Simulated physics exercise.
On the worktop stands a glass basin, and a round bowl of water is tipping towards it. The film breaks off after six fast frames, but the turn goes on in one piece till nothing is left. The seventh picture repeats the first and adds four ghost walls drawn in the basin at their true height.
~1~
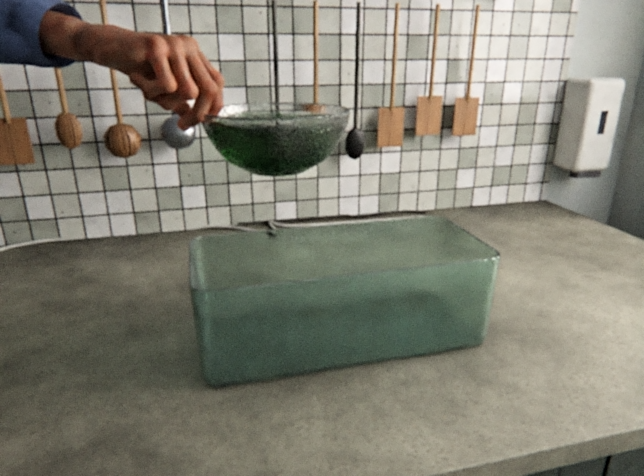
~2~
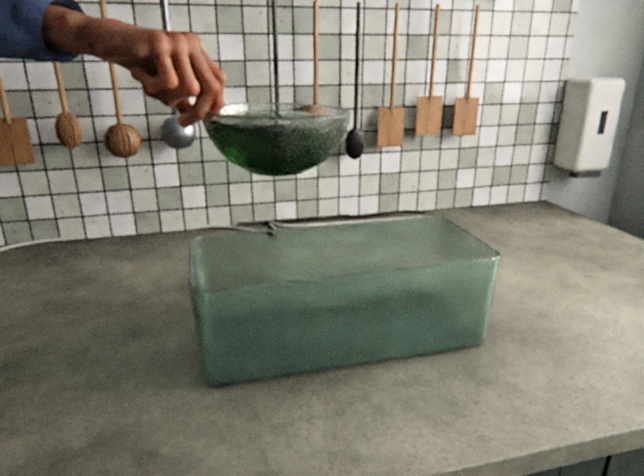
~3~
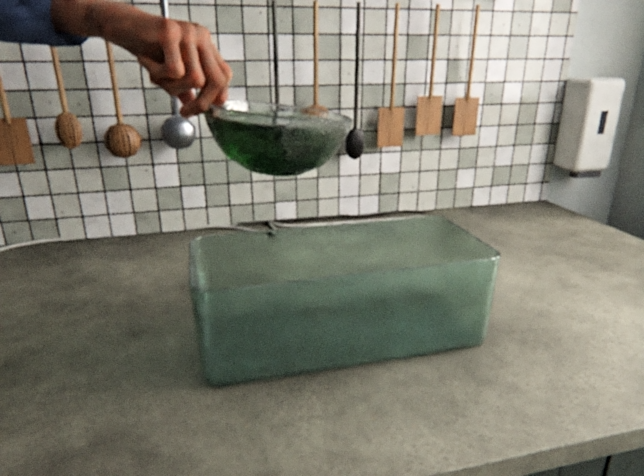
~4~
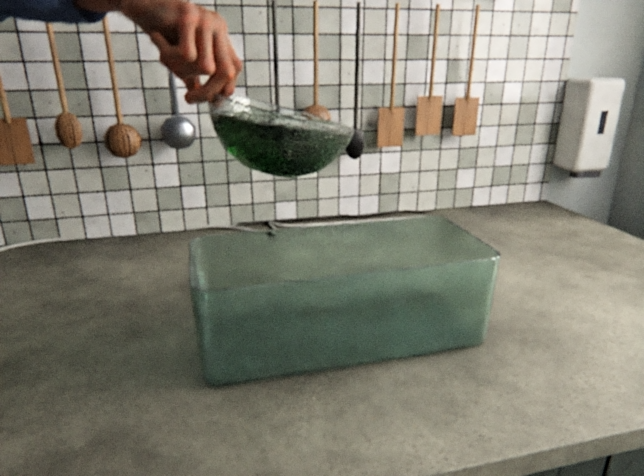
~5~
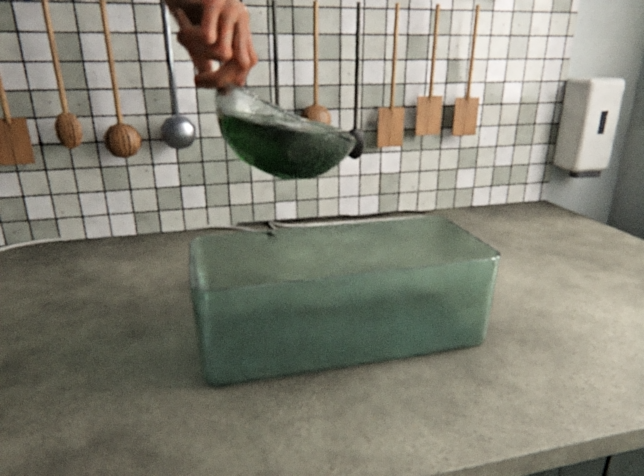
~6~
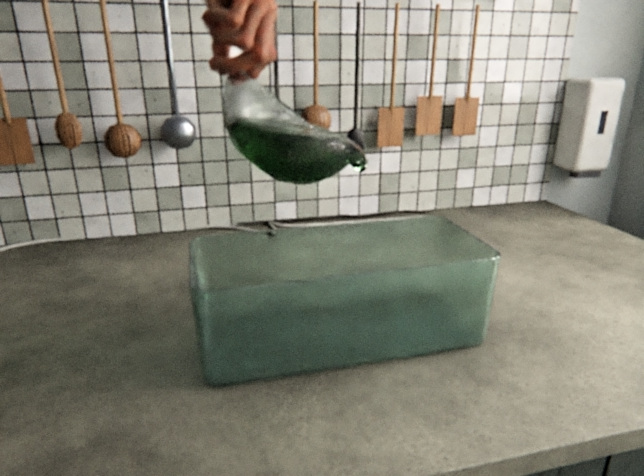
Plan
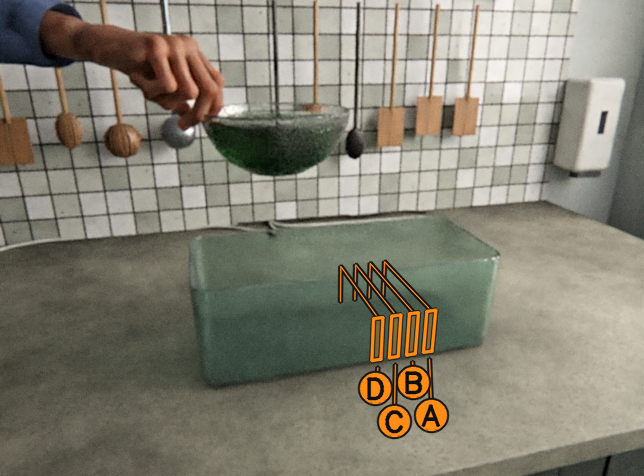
A hand held a glass bowl of green liquid above a rectangular glass basin on a grey worktop, then tilted it steadily to the right until a little liquid slipped over the lip.
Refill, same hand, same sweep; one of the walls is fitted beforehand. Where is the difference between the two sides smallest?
Take C.
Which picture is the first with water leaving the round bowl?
Picture 5.
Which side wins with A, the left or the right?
The left one.
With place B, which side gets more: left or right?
The left one.
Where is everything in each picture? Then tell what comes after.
Upright, lip at (344, 107); basin from (204, 383) to (483, 339); nothing has left yet.
Upright, lip at (345, 109); nothing has left yet.
Tipped about 7°, lip at (347, 116); nothing has left yet.
Tipped about 16°, lip at (348, 127); nothing has left yet.
Tipped about 27°, lip at (348, 142); water is over the lip, down to (348, 142).
Tipped about 40°, lip at (345, 158); water is over the lip, down to (357, 166).
On the marked copy, A at (429, 359); B at (412, 361); C at (395, 364); D at (377, 367).
With A, about 88 % ends left of the wall and 6 % right of it; 6 % is lost outside.
With B, about 68 % ends left of the wall and 25 % right of it; 7 % is lost outside.
With C, about 45 % ends left of the wall and 52 % right of it; 3 % is lost outside.
With D, about 26 % ends left of the wall and 73 % right of it.
